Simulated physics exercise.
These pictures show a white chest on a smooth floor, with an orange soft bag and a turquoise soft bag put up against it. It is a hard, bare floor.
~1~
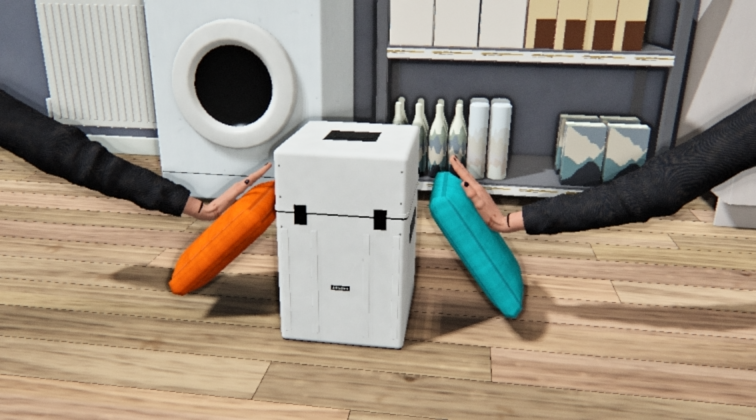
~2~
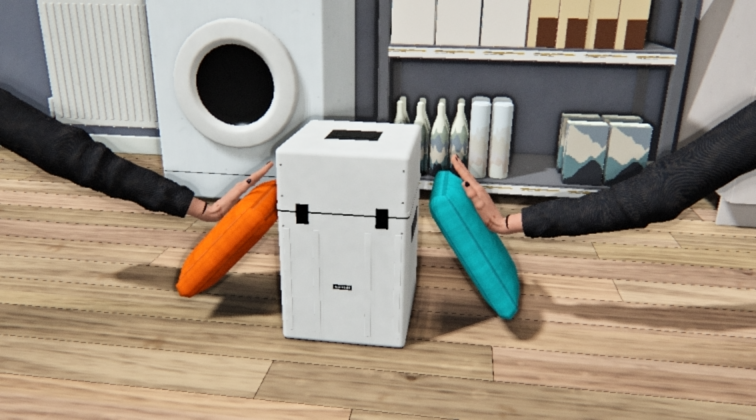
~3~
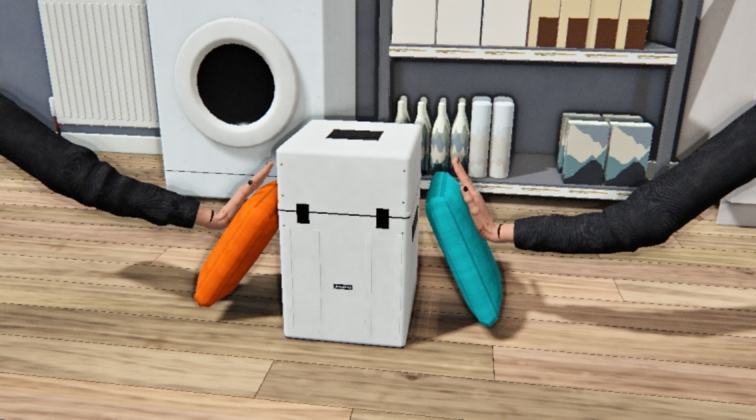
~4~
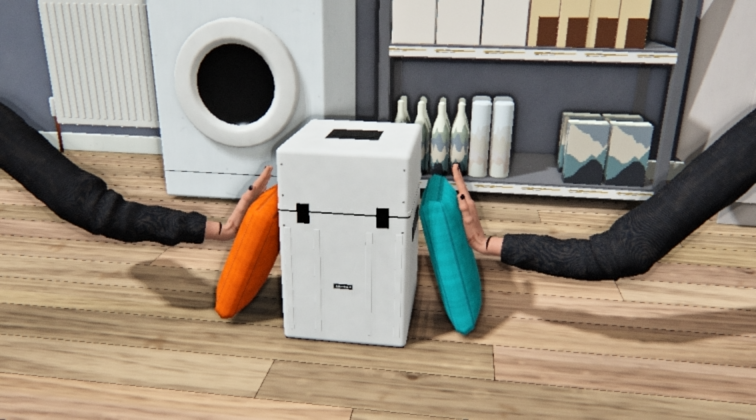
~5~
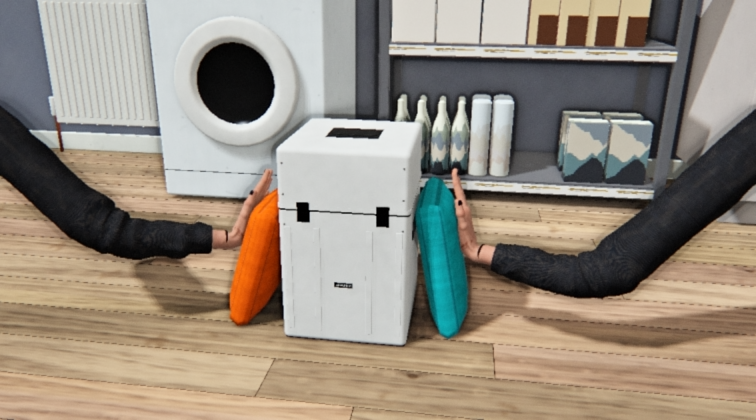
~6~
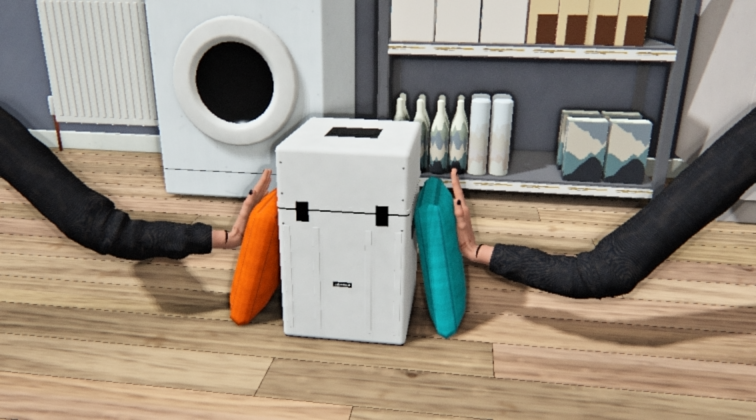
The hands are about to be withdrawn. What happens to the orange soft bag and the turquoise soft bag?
As it turns out, the orange soft bag remains propped up. The turquoise soft bag keeps leaning.
Then, 0.52 s past the final frame, orange soft bag still up near (269, 250); turquoise soft bag still up near (440, 256).
When it is over, orange soft bag still up near (268, 250); turquoise soft bag still up near (440, 256). The orange soft bag keeps leaning and the turquoise soft bag holds its lean.
